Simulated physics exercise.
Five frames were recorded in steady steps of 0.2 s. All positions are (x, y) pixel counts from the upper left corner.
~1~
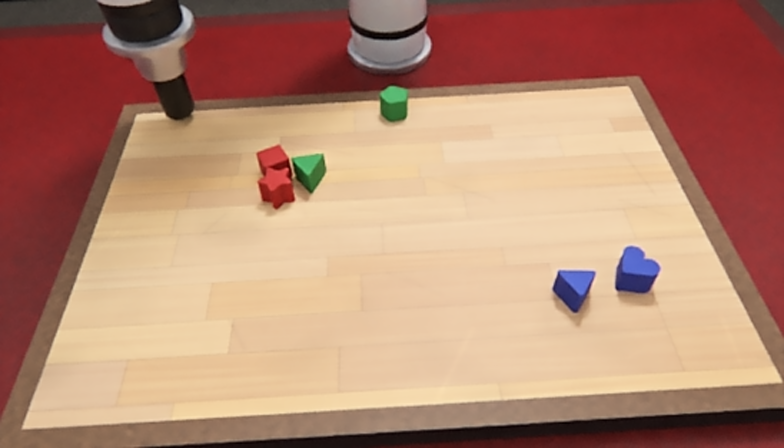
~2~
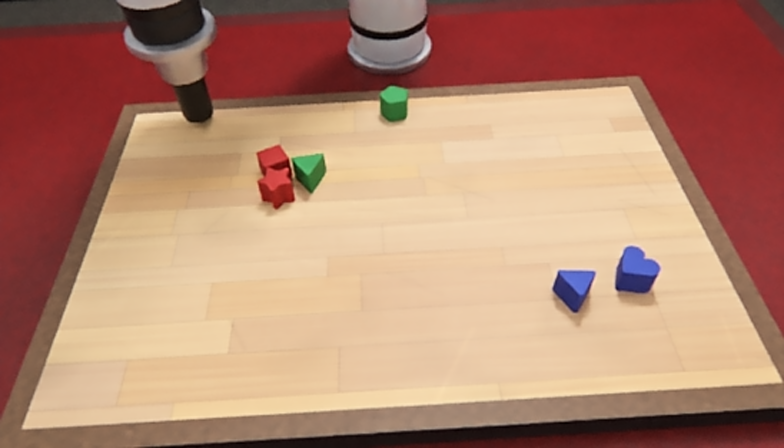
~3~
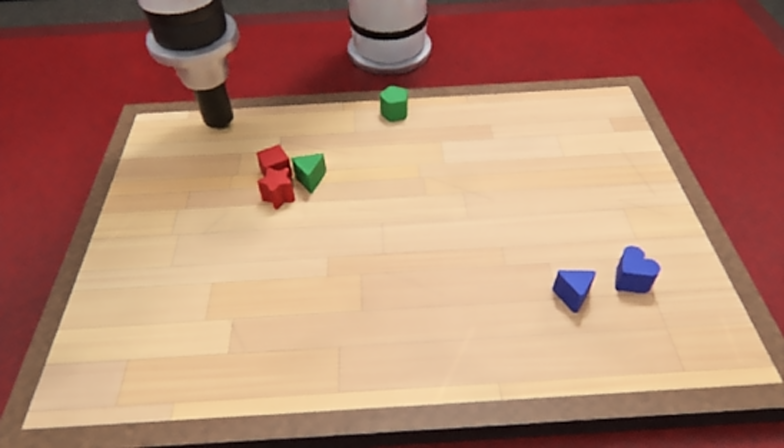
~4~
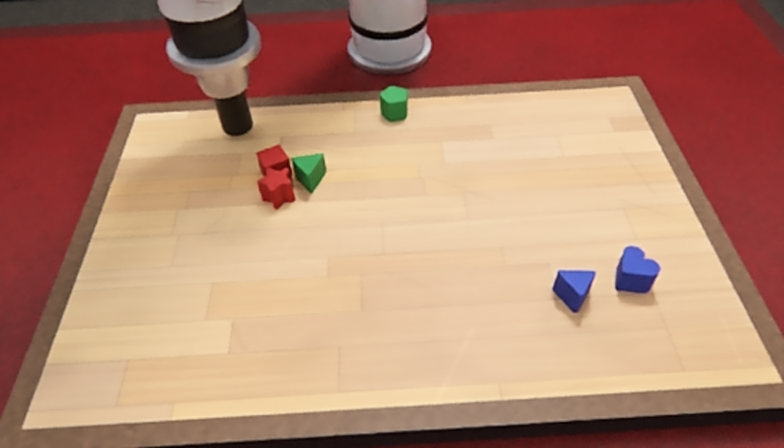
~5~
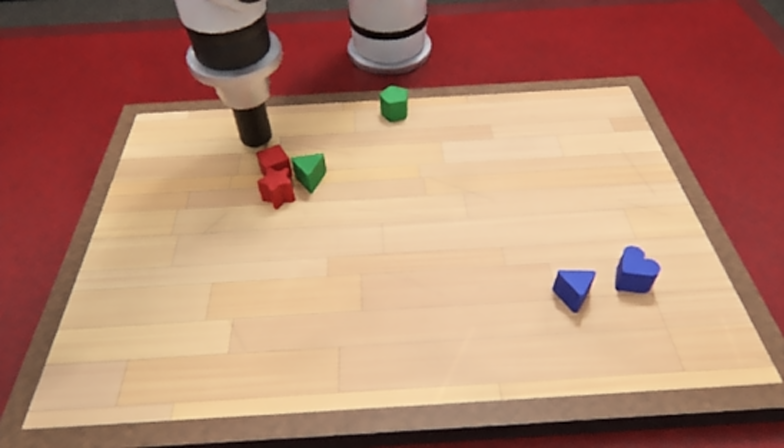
On a light wooden board over a red surface, red, green and blue blocks sit still while a robot arm's dark rod hovers near the upper left corner. The rod moves steadily right and slightly toward the viewer, ending just beside the red four-sided block, above the red star; no block moves.
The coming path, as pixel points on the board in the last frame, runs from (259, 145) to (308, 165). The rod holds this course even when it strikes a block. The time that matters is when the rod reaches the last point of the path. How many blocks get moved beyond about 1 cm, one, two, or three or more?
Counting only shifts above 1 cm, I get one block.
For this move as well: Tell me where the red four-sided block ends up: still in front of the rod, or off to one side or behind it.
It slips out to the side or back.
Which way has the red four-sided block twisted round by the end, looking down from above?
Clockwise.
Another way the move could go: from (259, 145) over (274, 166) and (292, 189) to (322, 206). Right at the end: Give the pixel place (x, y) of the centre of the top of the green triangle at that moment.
(337, 171)
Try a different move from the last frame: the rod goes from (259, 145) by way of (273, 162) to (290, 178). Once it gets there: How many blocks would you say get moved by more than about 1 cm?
The result: Three blocks or more.
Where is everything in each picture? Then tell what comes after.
The first picture shows lower end of the rod at (180, 111), tops of blocks, red four-sided block at (272, 155), red star-shaped block at (275, 178), green triangle at (308, 162).
The second picture shows rod at (199, 114), blocks as before.
The third picture shows rod at (219, 119), blocks as before.
The fourth picture shows rod at (238, 127), blocks as before.
The fifth picture shows rod at (257, 138), red four-sided block at (272, 155), red star-shaped block at (275, 178), green triangle at (308, 162).
What follows on the original path. Halfway along, rod at (282, 148); red four-sided block at (274, 157), turned 15° clockwise.
At the end, rod at (307, 158); red four-sided block at (279, 162), turned 55° clockwise; red star-shaped block at (274, 182); green triangle at (311, 164), turned 15° anticlockwise.
